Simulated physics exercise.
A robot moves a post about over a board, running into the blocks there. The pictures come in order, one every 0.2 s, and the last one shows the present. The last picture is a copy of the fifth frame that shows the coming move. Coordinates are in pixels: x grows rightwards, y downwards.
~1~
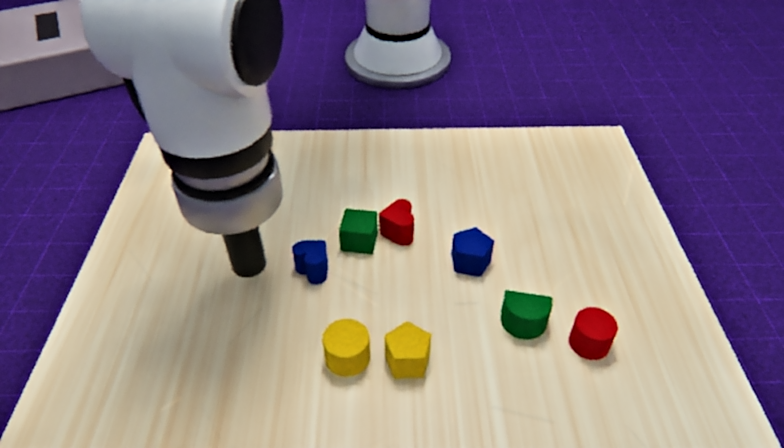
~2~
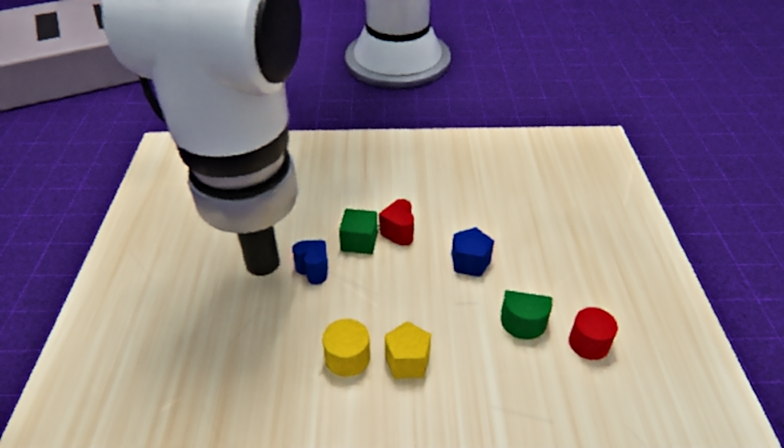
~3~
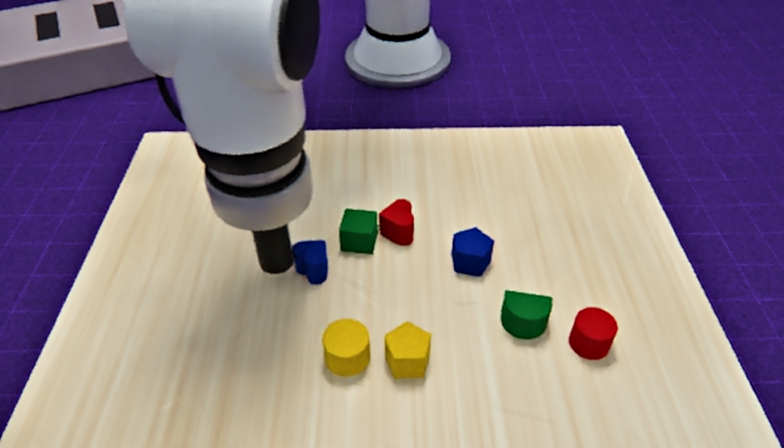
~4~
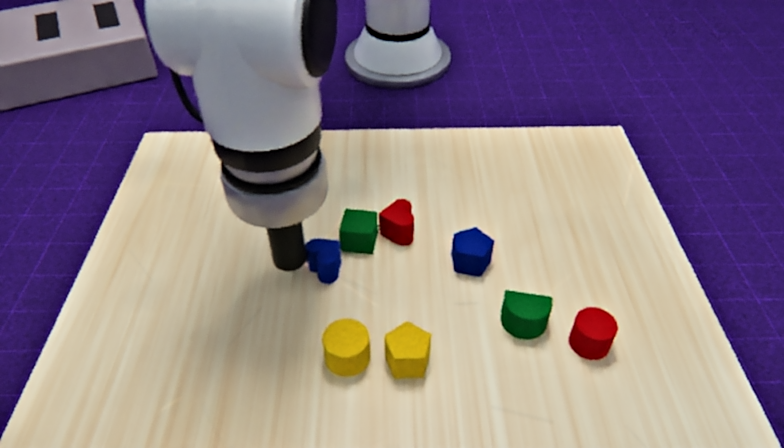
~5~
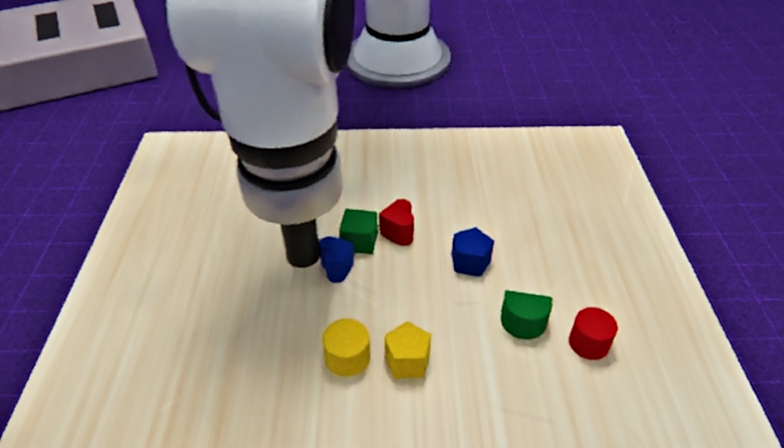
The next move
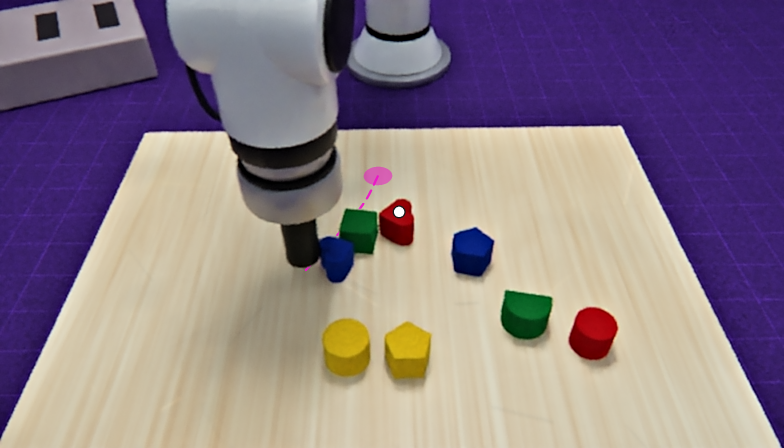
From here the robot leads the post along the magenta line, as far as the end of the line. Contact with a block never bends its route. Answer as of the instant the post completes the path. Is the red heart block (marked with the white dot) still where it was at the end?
Short answer: No.
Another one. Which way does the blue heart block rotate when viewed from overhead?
Rotation: Clockwise.
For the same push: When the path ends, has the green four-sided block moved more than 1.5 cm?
Yes, it checks out.
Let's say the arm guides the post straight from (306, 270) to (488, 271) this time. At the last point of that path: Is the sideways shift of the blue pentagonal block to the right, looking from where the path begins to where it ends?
I believe not.
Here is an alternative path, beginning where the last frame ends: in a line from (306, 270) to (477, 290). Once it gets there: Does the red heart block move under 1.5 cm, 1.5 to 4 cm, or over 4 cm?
The block shifts less than 1.5 cm.
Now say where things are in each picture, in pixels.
In the first frame, post's lower end (250, 265); blue heart block (311, 250); green four-sided block (358, 220); red heart block (399, 212).
In the second frame, post (263, 264); blocks still.
In the third frame, post (277, 262); blocks still.
In the fourth frame, post (290, 259); blue heart block (324, 249).
In the fifth frame, post (304, 256); blue heart block (335, 248); green four-sided block (358, 220); red heart block (399, 212).
Drawn move, from (306, 270) by way of (336, 236) and (362, 206) to (378, 176); the dot is on the red heart block.
What follows on the original path. One third of the way, post (335, 222); blue heart block (345, 241), turned 55° clockwise; green four-sided block (367, 215); red heart block (405, 211), turned 15° clockwise.
Two thirds of the way, post (362, 191); blue heart block (345, 241), turned 55° clockwise; green four-sided block (382, 204), turned 20° clockwise; red heart block (418, 211), turned 40° clockwise.
At the end, post (378, 162); blue heart block (345, 241), turned 55° clockwise; green four-sided block (382, 204), turned 20° clockwise; red heart block (418, 211), turned 40° clockwise.
